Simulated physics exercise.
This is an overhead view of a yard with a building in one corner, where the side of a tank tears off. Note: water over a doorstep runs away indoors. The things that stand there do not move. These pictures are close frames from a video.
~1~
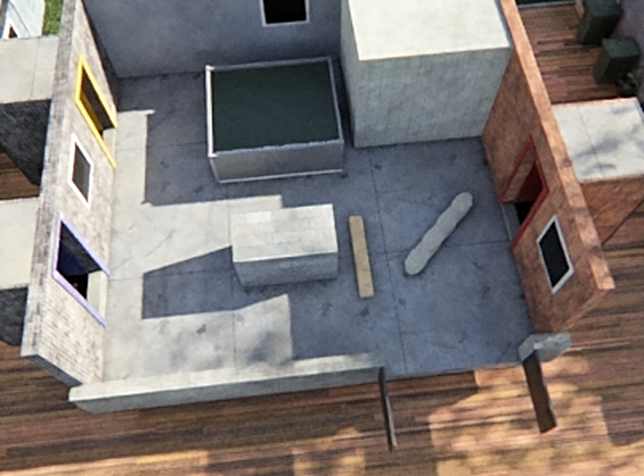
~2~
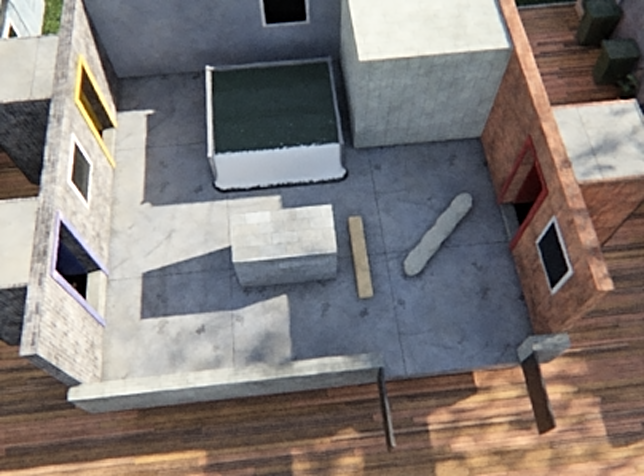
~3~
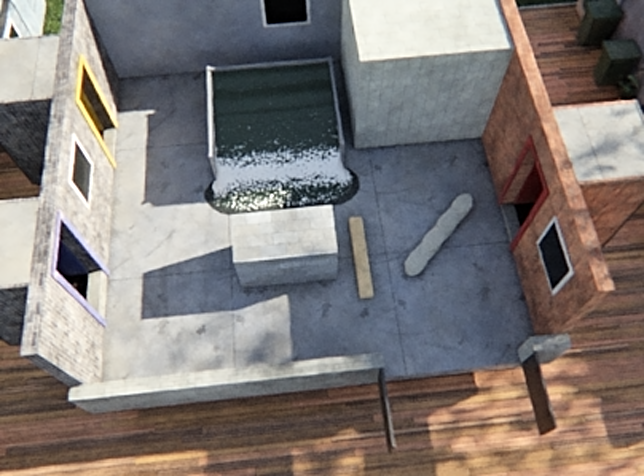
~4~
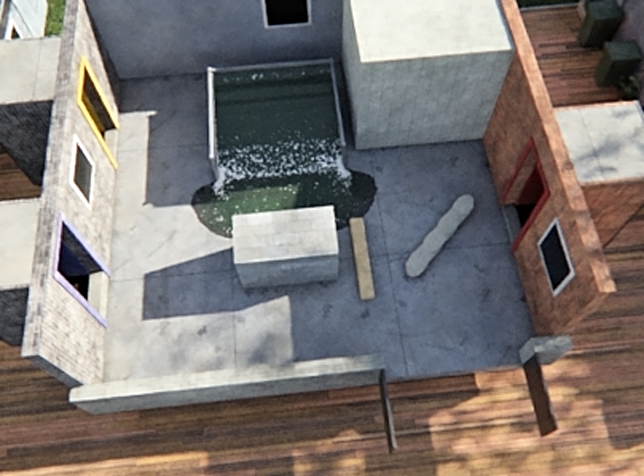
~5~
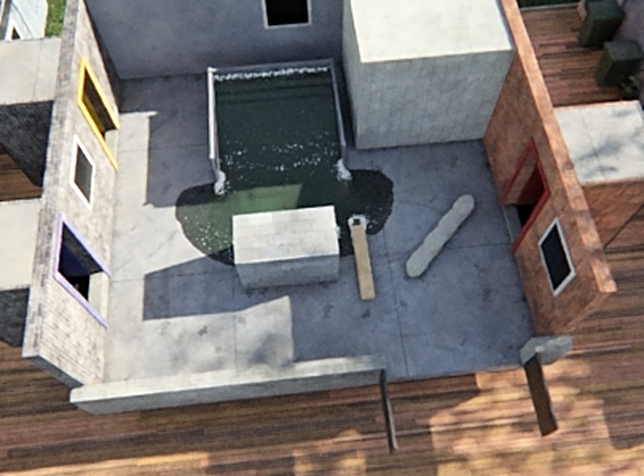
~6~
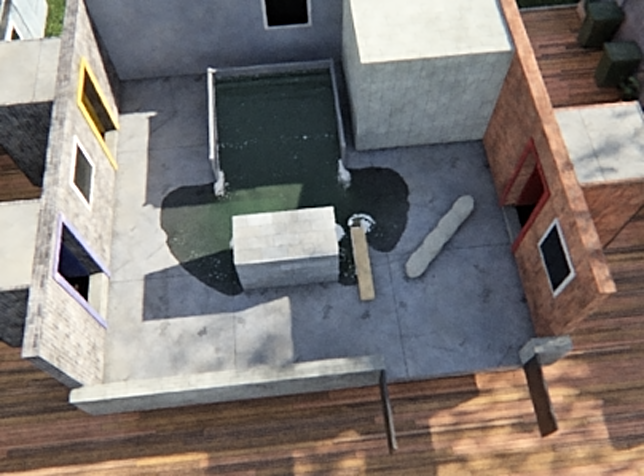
Dark green water pouring from the torn front side of a tank, spreading across a grey walled yard and around a pale block.
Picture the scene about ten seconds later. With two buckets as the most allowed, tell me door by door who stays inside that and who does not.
Red door: Does not exceed it; blue door: Does not exceed it; yellow door: Does not exceed it.
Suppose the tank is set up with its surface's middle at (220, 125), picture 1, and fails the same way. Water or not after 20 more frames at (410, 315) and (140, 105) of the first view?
I'd say swamped for the first and still dry for the second.
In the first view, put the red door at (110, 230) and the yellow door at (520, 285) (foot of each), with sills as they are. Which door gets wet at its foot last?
The flood gets to the yellow-painted one after all the others.
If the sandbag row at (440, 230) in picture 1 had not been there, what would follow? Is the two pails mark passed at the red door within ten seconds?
Simply put, red clears the line.
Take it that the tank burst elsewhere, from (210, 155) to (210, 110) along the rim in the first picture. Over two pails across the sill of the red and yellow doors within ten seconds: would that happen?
The red one remains shy of it and the yellow one crosses the line, I think.
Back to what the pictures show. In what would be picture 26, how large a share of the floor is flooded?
It comes to 65 per cent.
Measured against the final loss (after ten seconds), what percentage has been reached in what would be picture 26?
Near 15 in a hundred.
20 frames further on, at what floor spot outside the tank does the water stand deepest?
Deepest spot: Around (462, 168).
A moment on, water covers 35 % of the floor; the red door not reached, the blue door not reached, the yellow door not reached.
Next, water covers 55 % of the floor; the red door not reached, the blue door wet at the sill, nothing in, the yellow door not reached.
Then, water covers 65 % of the floor; the red door wet at the sill, nothing in, the blue door under two buckets in, the yellow door wet at the sill, nothing in.
Later, water covers 95 % of the floor; the red door under two buckets in, the blue door under two buckets in, the yellow door wet at the sill, nothing in.
In the end, water covers 95 % of the floor; the red door under two buckets in, the blue door under two buckets in, the yellow door under two buckets in.
